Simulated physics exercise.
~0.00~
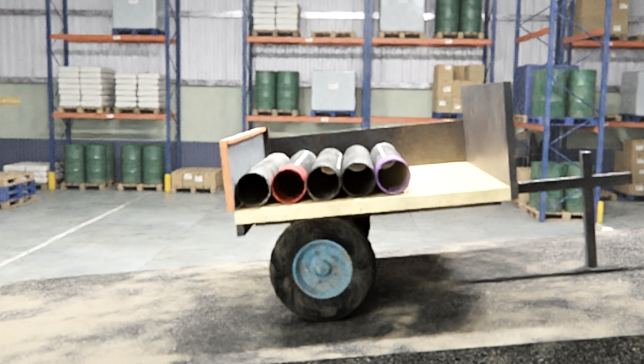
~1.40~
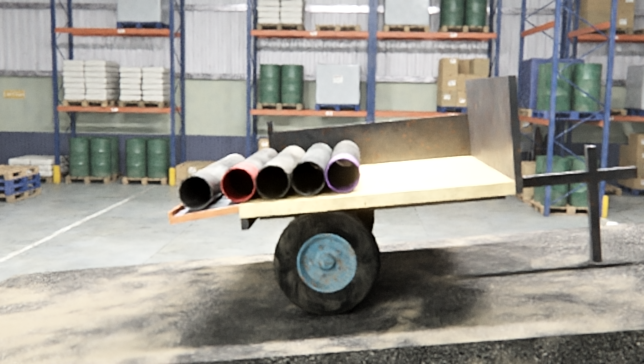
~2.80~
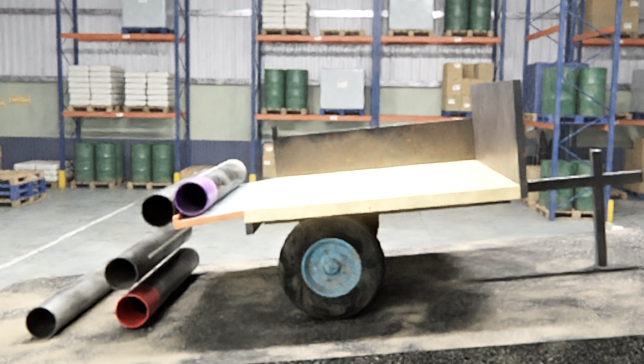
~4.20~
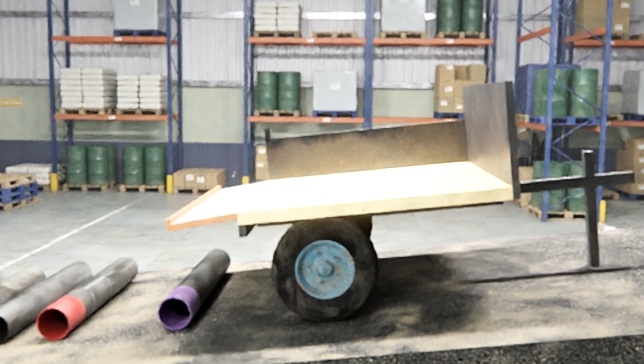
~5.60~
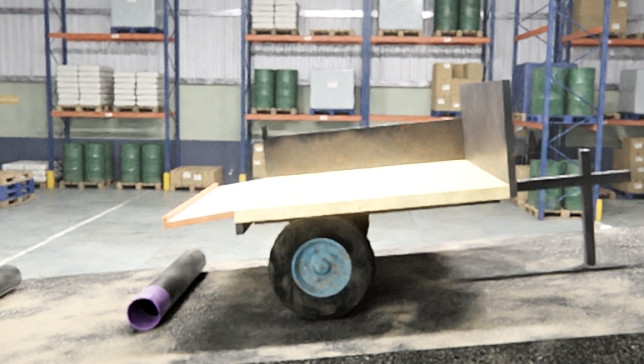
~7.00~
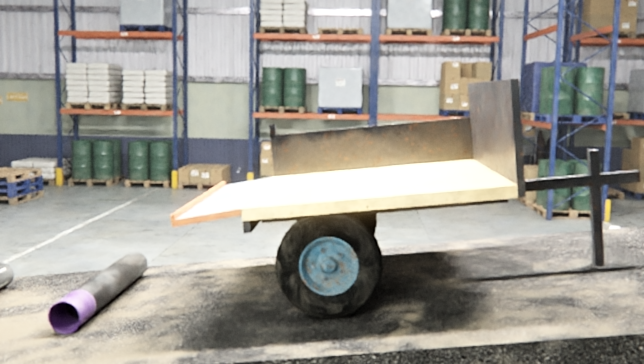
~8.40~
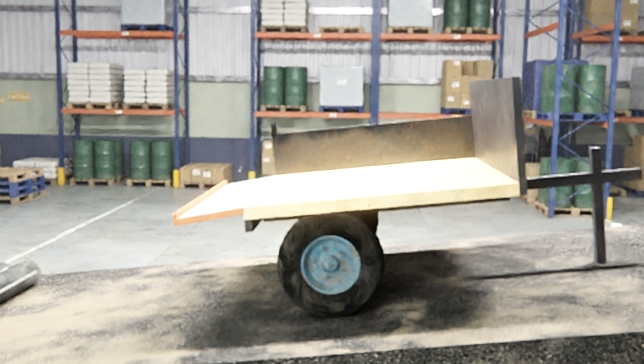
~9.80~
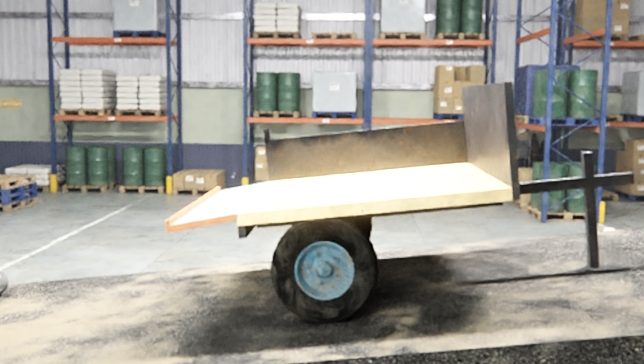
Warehouse with stacked racks, five dark pipes rolling left off a trailer's lowered tailgate and away across the ground out of view.
